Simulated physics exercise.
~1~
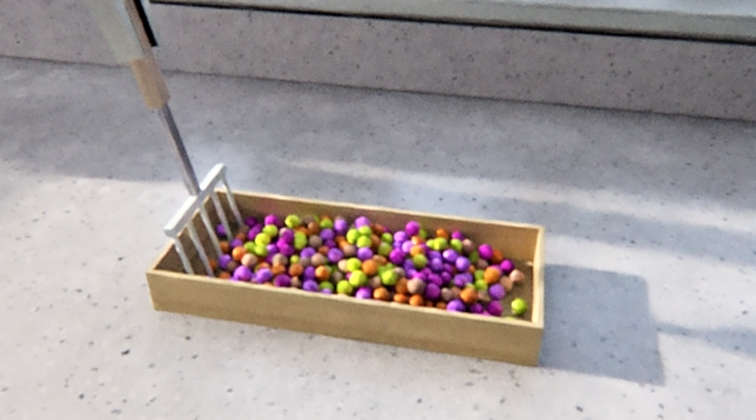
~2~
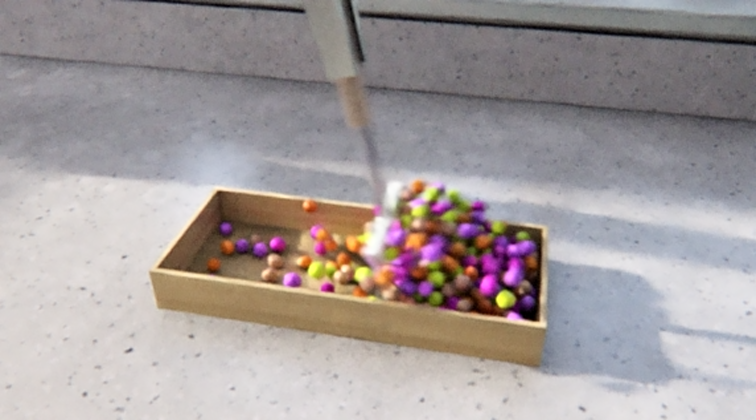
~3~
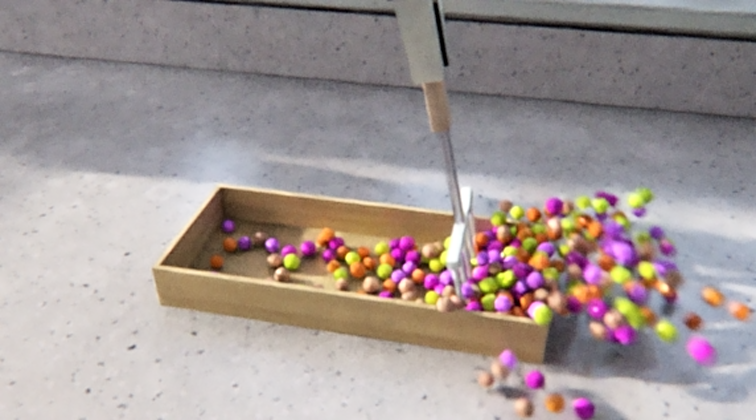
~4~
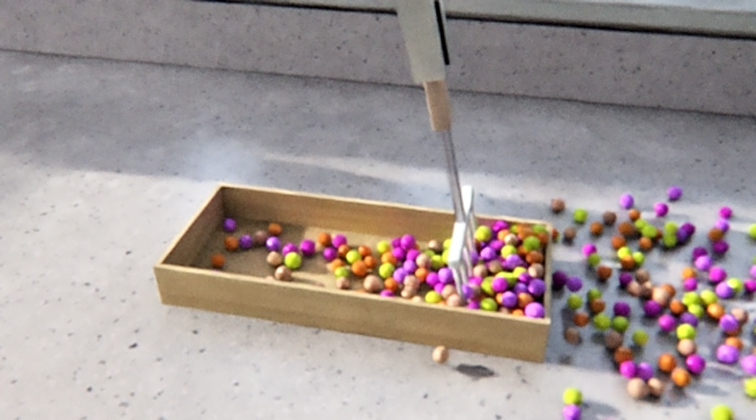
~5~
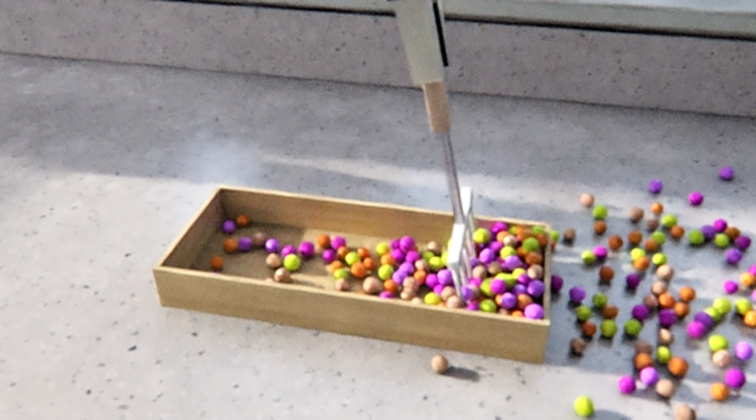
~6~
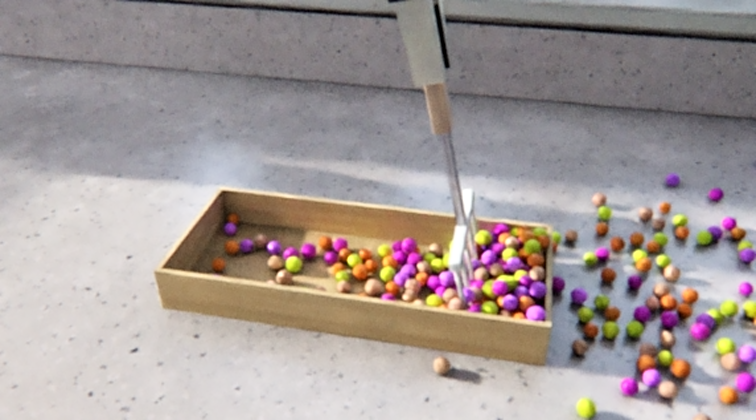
A rake-like comb sweeps colourful balls right along a wooden tray, spilling many onto the surface.
